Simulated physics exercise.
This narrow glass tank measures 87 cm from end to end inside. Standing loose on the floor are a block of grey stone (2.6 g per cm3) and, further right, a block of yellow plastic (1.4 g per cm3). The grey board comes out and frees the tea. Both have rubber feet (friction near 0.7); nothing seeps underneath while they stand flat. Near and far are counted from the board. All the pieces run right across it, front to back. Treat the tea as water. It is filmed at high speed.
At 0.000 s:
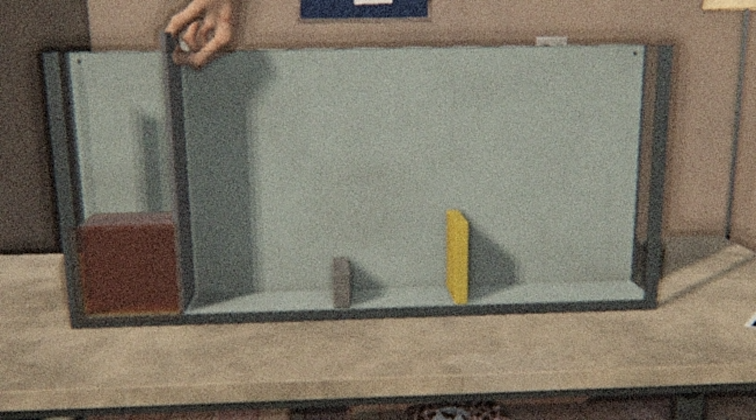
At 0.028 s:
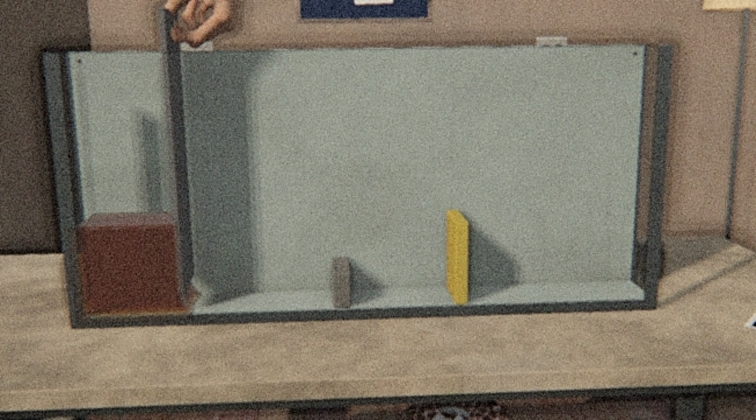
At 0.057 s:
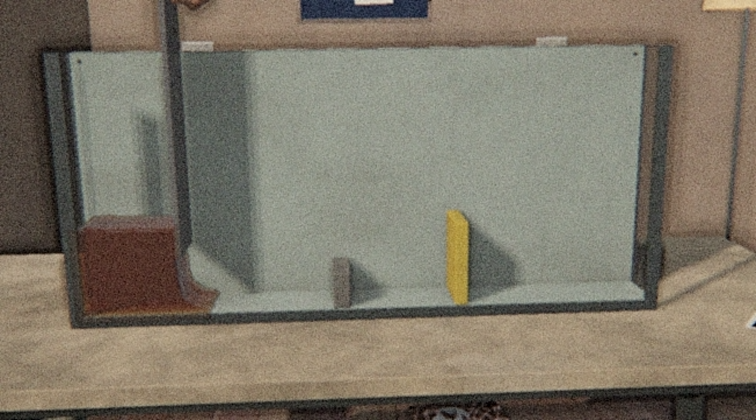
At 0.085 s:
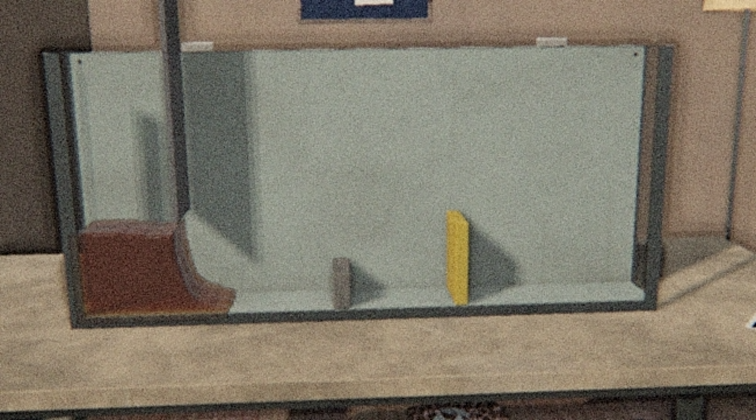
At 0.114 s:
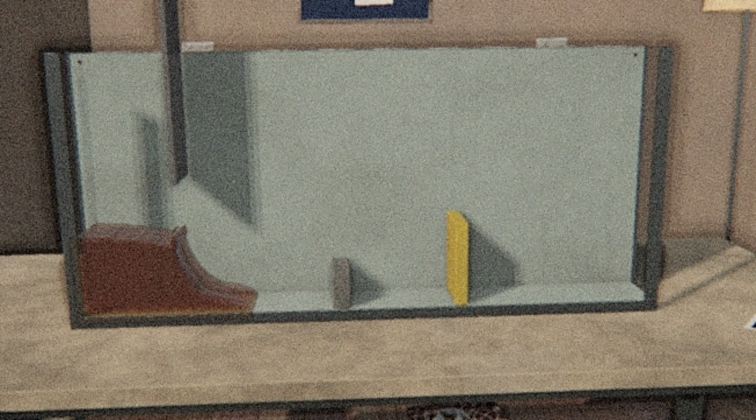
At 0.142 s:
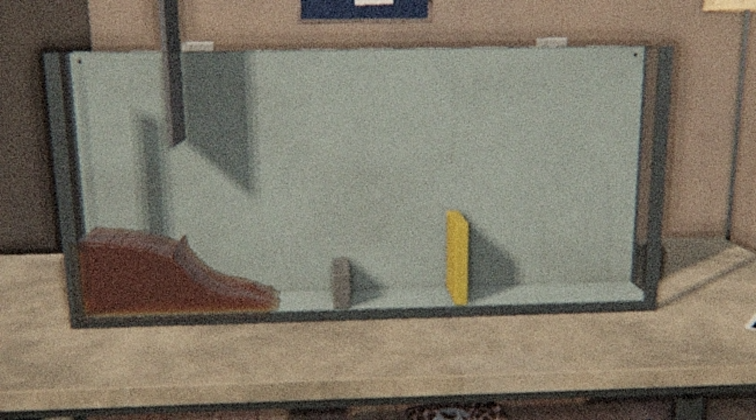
At the start, a hand grips a grey board that pens dark reddish-brown tea against the left wall of a clear tank, with a short grey block and a taller yellow block standing further right. The board is drawn upward, and the tea slumps and spreads rightward along the floor toward the still blocks.
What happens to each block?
The near block falls and the far block falls.
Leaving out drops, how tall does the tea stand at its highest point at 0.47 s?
About 15.5 cm.
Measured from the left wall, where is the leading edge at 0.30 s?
About 40 cm.
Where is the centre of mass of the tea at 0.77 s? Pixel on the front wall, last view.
Around (334, 294).
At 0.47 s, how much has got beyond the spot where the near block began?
Near 34 in a hundred.
Then, 0.30 s in, the front has run 40 cm from the left wall, the near block is upright and the far block is upright.
Then, 0.47 s in, the near block lies flat and the far block is upright.
Then, 0.77 s in, the near block lies flat and the far block leans 20°.
Finally, the near block lies flat and the far block lies flat; 28 per cent of the tea is past where the far block first stood.
